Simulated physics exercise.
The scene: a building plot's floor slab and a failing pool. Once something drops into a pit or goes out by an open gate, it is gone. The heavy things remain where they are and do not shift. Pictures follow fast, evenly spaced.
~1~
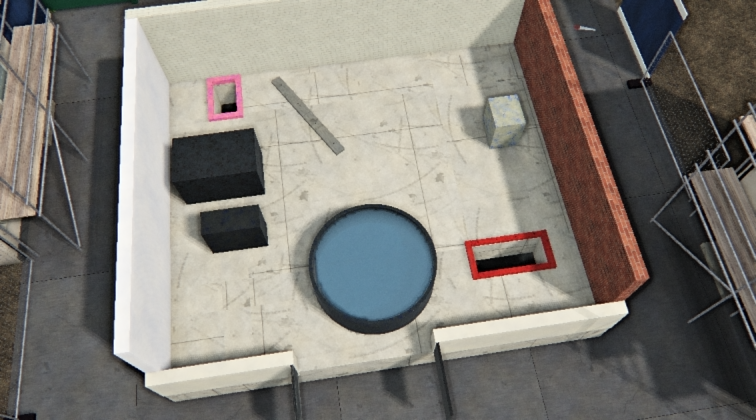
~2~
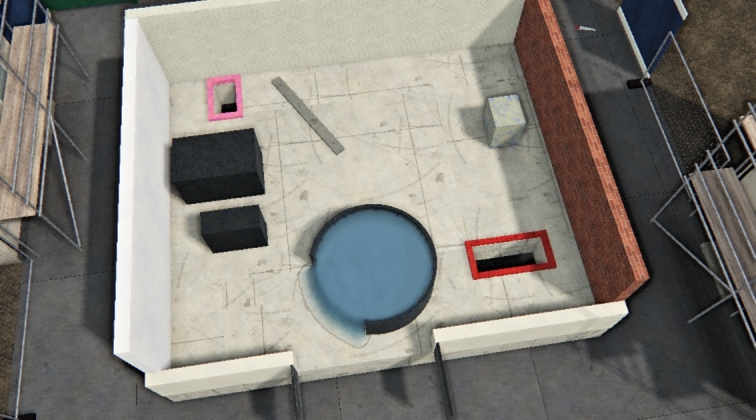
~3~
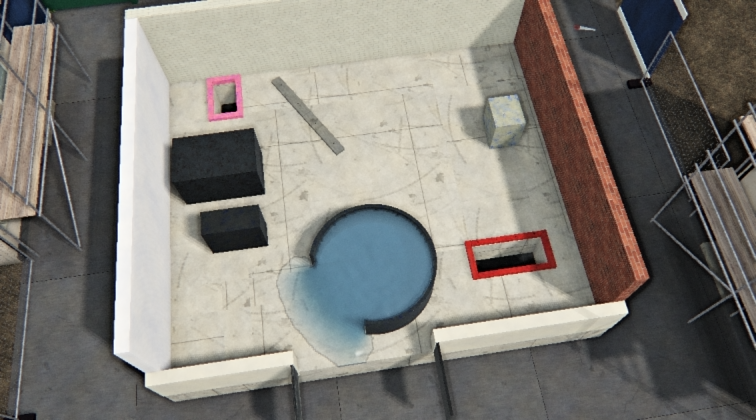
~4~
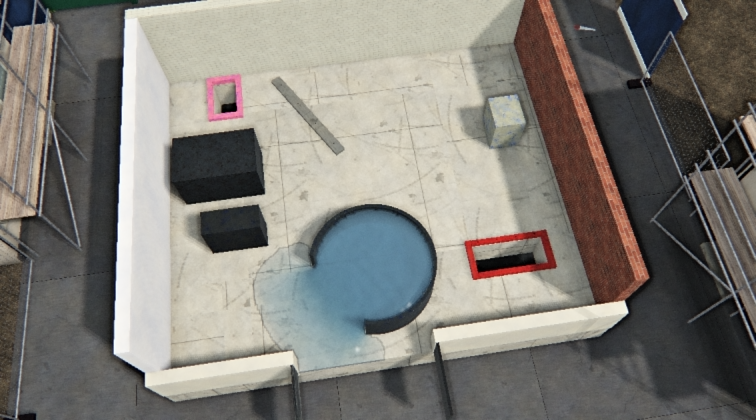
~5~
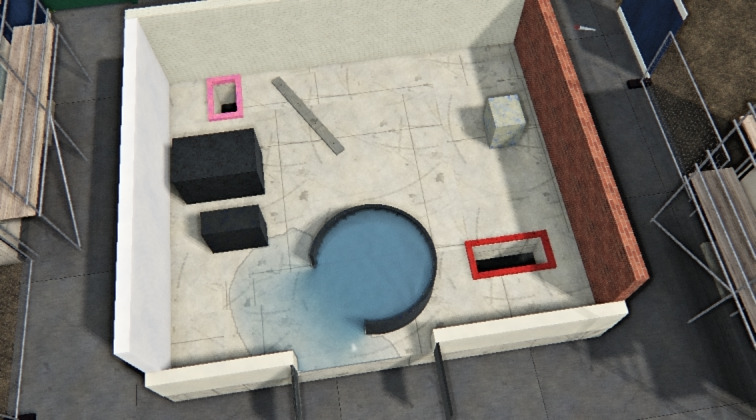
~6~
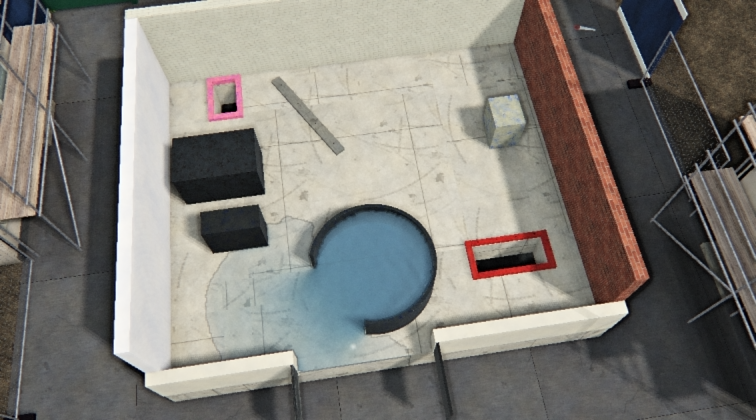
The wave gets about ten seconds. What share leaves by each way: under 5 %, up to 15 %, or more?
In order: The gate will capture a heavy share beyond fifteen per cent; the pink pit will capture a light share below five per cent; the red pit will capture a light share below five per cent.
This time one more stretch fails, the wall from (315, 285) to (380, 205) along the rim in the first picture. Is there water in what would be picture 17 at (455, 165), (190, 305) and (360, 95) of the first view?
The first would be still unwetted, the second drenched and the third drenched.
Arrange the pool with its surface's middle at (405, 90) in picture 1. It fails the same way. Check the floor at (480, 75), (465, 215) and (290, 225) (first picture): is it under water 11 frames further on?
Spot 1 unwetted, spot 2 unwetted, spot 3 wetted.
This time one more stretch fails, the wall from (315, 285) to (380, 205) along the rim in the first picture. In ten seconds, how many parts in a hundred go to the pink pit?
Near 8 per cent for pink.
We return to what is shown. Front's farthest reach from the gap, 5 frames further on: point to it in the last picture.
Close to (171, 248).
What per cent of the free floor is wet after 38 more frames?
My best guess is some 40 %.
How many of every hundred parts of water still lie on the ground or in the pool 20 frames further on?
Roughly 78 per cent.
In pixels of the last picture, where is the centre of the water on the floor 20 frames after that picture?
Around pixel (275, 283).
A moment on, water covers 15 % of the floor; the gate 9 %, the pink pit 0 %, the red pit 0 %.
Next, water covers 15 % of the floor; the gate 16 %, the pink pit 0 %, the red pit 0 %.
Then, water covers 25 % of the floor; the gate 22 %, the pink pit 0 %, the red pit 0 %.
Later, water covers 40 % of the floor; the gate 28 %, the pink pit 1 %, the red pit 0 %.
In the end, water covers 70 % of the floor; the gate 36 %, the pink pit 2 %, the red pit 0 %.
